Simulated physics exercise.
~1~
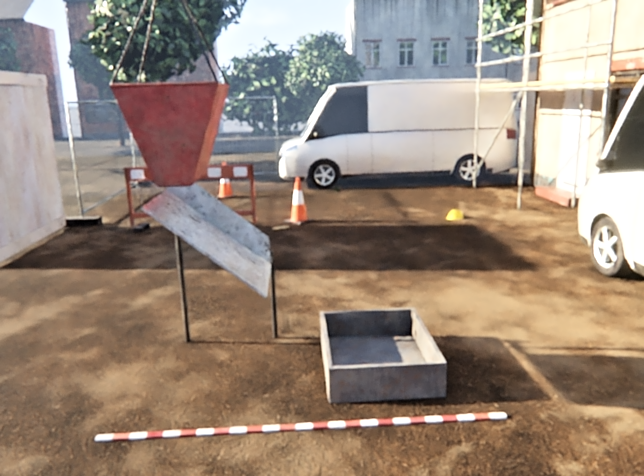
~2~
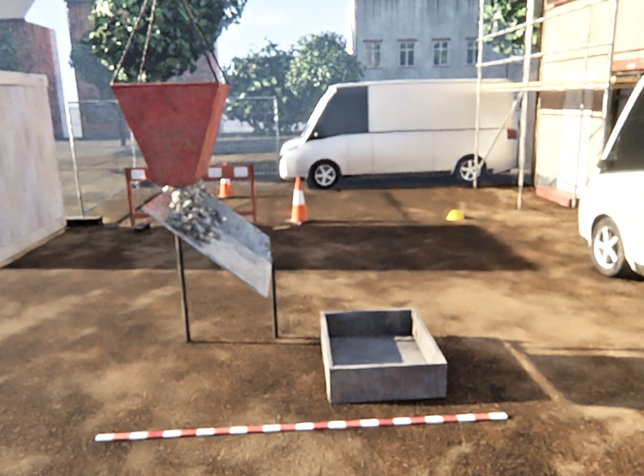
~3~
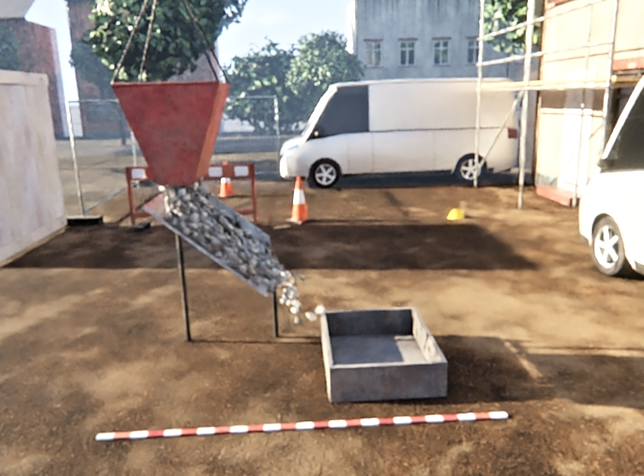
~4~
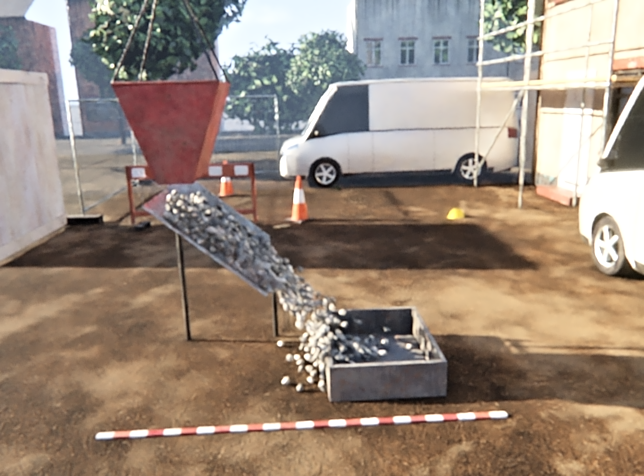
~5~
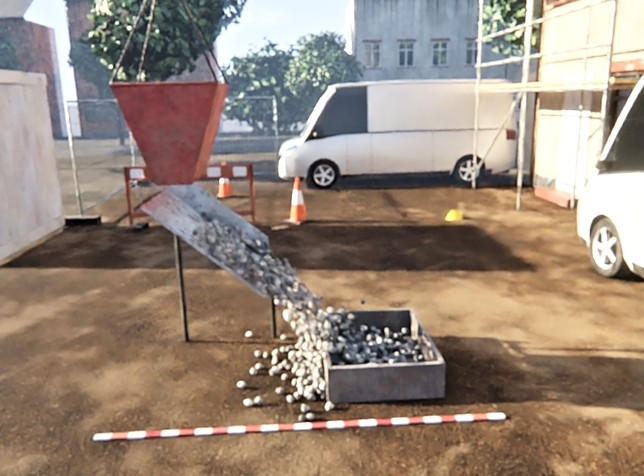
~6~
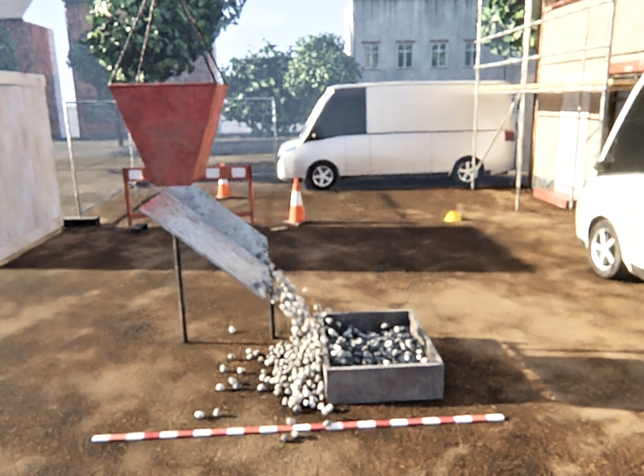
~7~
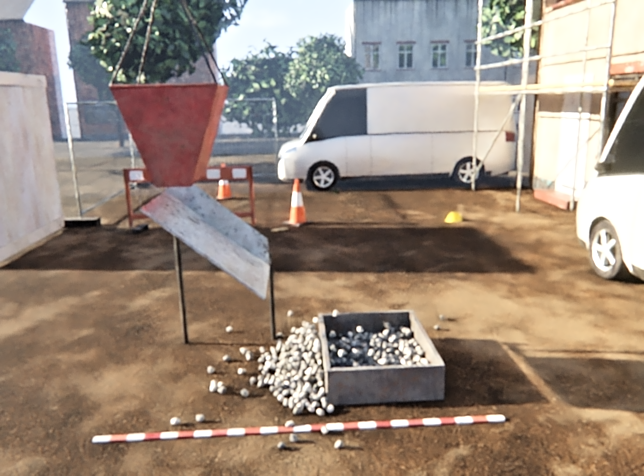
Pale, rounded stones dropped from a red skip, slid down a tilted metal chute and spilled toward an open grey bin, with about half landing inside and the rest heaping up on the dirt to its left, a few scattered near a striped pole.
